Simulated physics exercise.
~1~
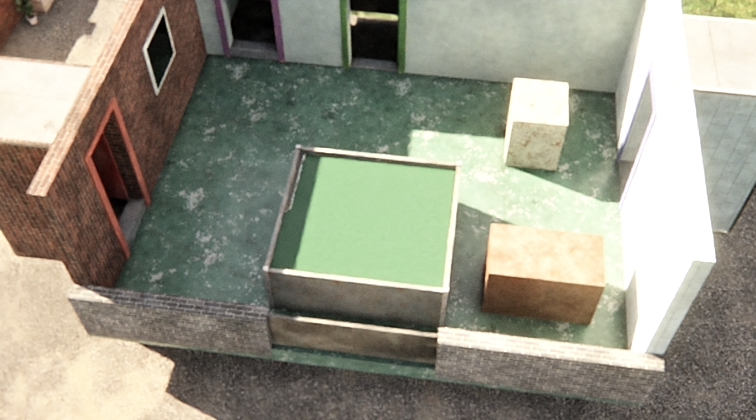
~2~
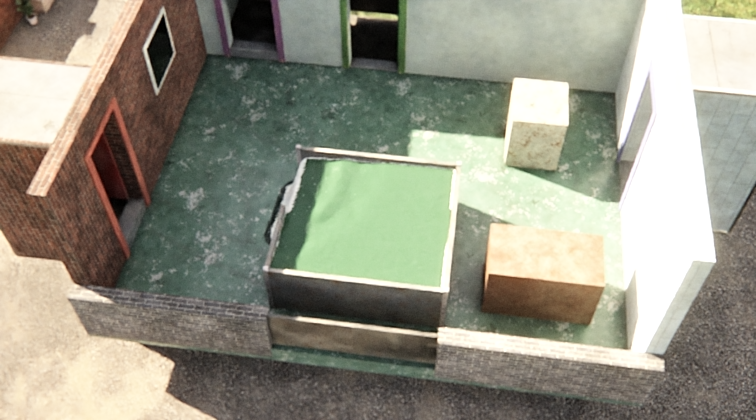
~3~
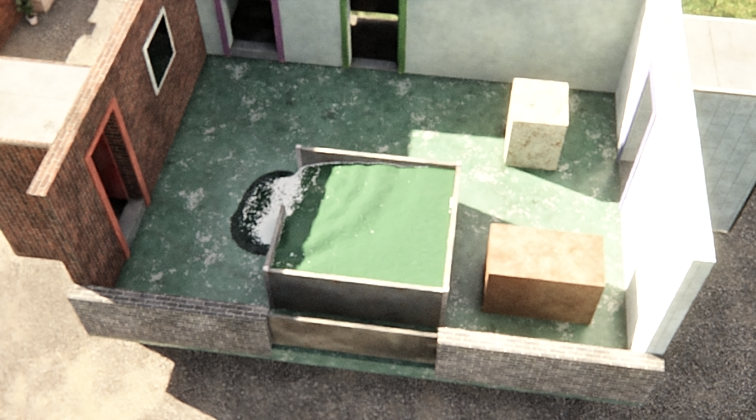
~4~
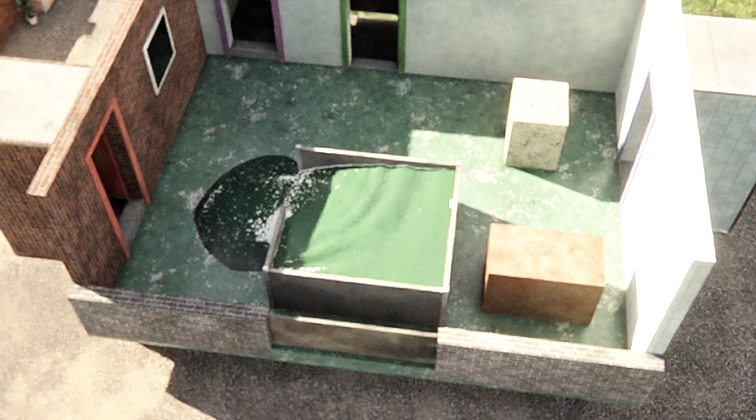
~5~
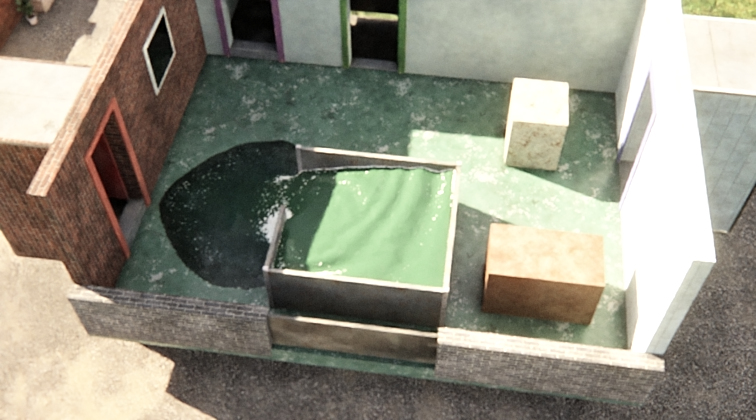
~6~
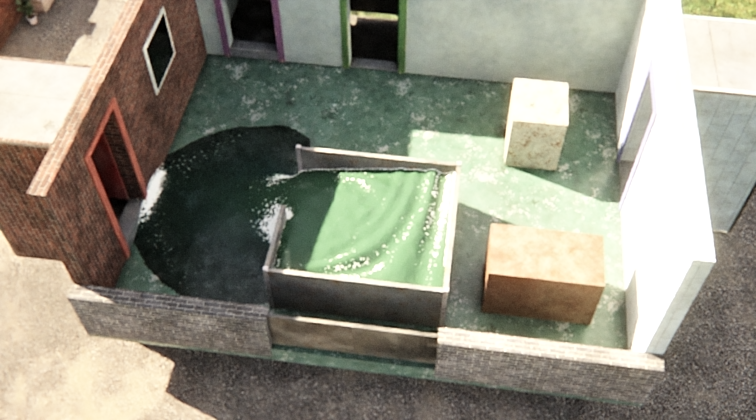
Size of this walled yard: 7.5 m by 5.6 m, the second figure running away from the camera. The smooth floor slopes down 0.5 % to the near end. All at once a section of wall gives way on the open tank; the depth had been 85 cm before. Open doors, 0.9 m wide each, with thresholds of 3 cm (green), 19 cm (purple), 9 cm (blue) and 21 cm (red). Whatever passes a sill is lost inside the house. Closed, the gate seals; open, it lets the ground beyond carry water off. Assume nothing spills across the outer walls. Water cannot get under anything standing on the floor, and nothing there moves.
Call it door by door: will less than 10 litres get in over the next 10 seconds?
Green door - no, 10 litres or more; purple door - no, 10 litres or more; blue door - no, 10 litres or more; red door - no, 10 litres or more.
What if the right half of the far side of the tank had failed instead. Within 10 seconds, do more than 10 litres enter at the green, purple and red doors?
The green door comes out more than that, the purple door less than that and the red door less than that.
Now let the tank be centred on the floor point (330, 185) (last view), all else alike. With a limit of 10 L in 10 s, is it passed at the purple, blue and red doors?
Well, purple ends up beyond the mark, blue ends up beyond the mark and red ends up inside the mark.
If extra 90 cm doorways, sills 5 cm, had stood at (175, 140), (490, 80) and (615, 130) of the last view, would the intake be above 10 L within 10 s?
In that order: Beyond it, short of it, beyond it.
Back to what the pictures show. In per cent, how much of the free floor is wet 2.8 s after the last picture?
Near 50 per cent is wet.
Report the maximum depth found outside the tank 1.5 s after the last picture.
Roughly 52 cm.
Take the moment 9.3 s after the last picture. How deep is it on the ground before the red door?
The depth there is around 10.5 cm.
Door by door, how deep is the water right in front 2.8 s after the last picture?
Depths in cm: Green 5, purple 29, blue 0, red 27.
Then, 0.7 s after the last picture water covers 25 % of the floor and is deepest (46 cm) near (286, 203); green door not reached, purple door not reached, blue door not reached, red door 38 cm at the sill, 33 L in.
Then, 1.5 s after the last picture water covers 30 % of the floor and is deepest (52 cm) near (208, 54); green door not reached, purple door 27 cm at the sill, 5 L in, blue door not reached, red door 39 cm at the sill, 110 L in.
Then, 2.8 s after the last picture water covers 50 % of the floor and is deepest (34 cm) near (106, 313); green door 5 cm at the sill, 0 L in, purple door 29 cm at the sill, 85 L in, blue door not reached, red door 27 cm at the sill, 179 L in.
Then, 5.3 s after the last picture water covers 90 % of the floor and is deepest (24 cm) near (110, 302); green door 7 cm at the sill, 12 L in, purple door 22 cm at the sill, 134 L in, blue door 3 cm at the sill, 0 L in, red door 17 cm at the sill, 197 L in.
Then, 9.3 s after the last picture water covers 100 % of the floor and is deepest (18 cm) near (599, 374); green door 6 cm at the sill, 38 L in, purple door 13 cm at the sill, 139 L in, blue door 16 cm at the sill, 34 L in, red door 10 cm at the sill, 197 L in.
